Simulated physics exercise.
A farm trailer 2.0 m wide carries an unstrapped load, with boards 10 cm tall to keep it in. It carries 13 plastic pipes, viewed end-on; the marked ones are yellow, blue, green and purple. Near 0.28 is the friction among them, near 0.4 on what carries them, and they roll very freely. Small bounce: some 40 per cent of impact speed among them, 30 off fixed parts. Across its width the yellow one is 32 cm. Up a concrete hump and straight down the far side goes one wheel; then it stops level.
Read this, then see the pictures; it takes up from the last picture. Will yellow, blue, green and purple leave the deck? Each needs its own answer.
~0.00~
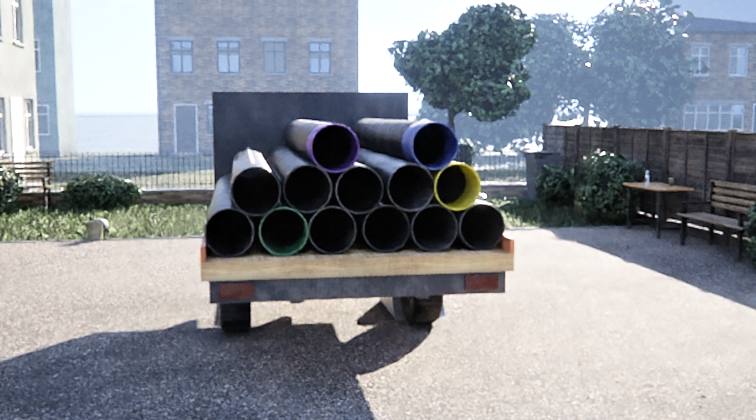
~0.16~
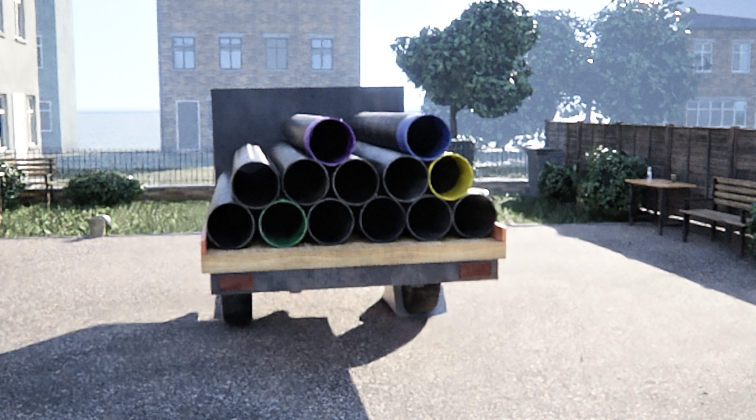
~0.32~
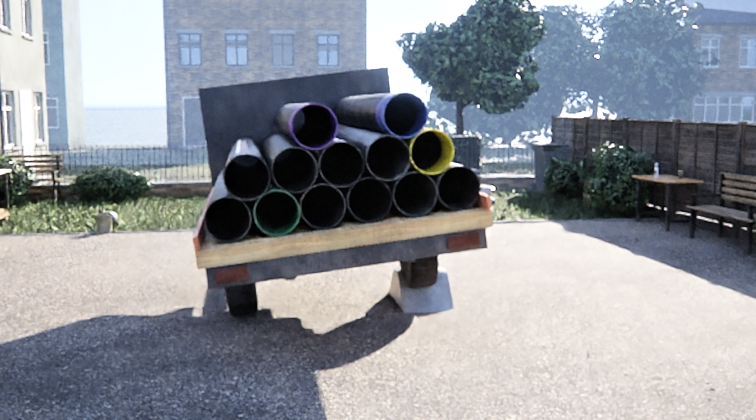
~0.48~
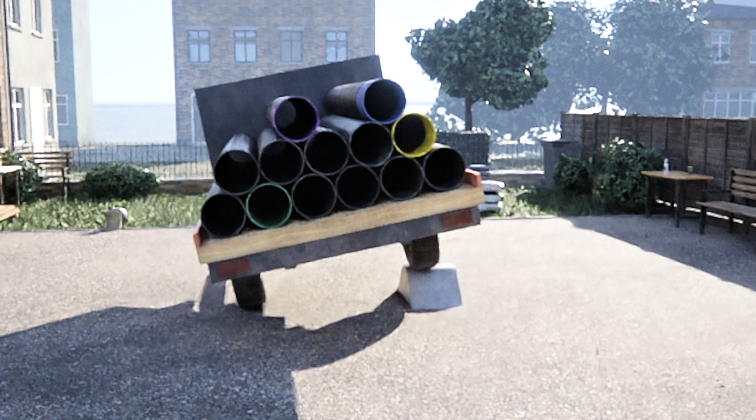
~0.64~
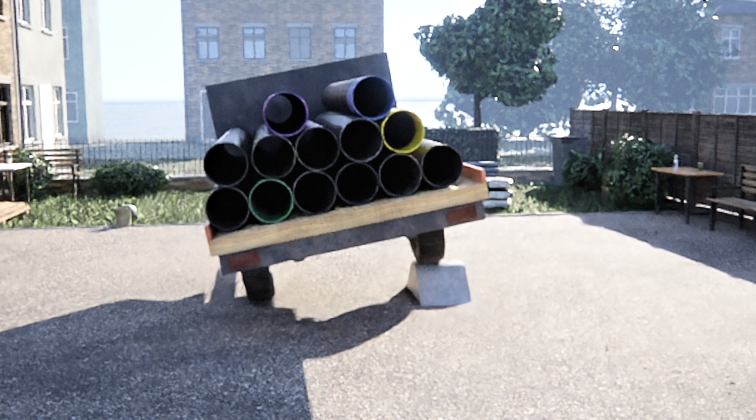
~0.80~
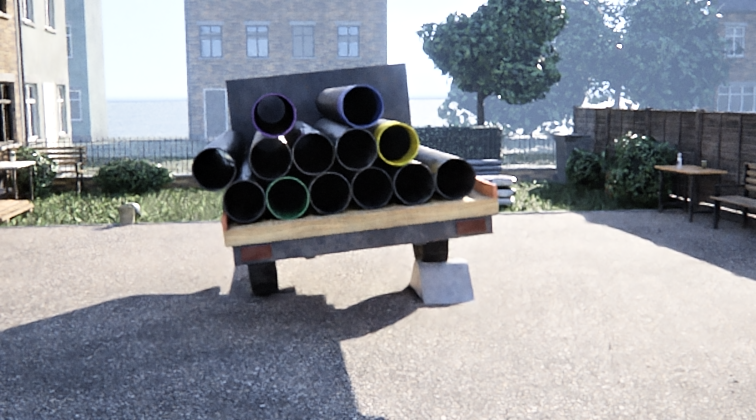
The yellow pipe is still aboard, the blue remains on the deck, the green is still aboard, the purple falls off.
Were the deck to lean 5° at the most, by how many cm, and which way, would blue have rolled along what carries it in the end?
0 cm leftwards, roughly.
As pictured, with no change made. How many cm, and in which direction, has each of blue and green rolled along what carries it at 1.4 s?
Blue 65 left, green 5 right.
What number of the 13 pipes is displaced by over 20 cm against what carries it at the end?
That makes 7 in total.
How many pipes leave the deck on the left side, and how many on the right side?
Count by side - left 2, right 0.
After 1.1 s, yellow is up on others, 70 cm from the right edge, rolling right; blue is up on others, 90 cm from the left edge; green is on the deck, 55 cm from the left edge, rolling right; purple is up on others, 10 cm from the left edge, rolling left; 1 gone from the deck.
After 1.4 s, green is on the deck, 60 cm from the left edge; purple is dropping off the left side; no change for yellow, blue; 2 gone from the deck.
At rest (4.0 s), yellow is up on others, 65 cm from the right edge; blue is up on others, 85 cm from the left edge; green is on the deck, 50 cm from the left edge; purple is on the ground to the left; 2 gone from the deck.
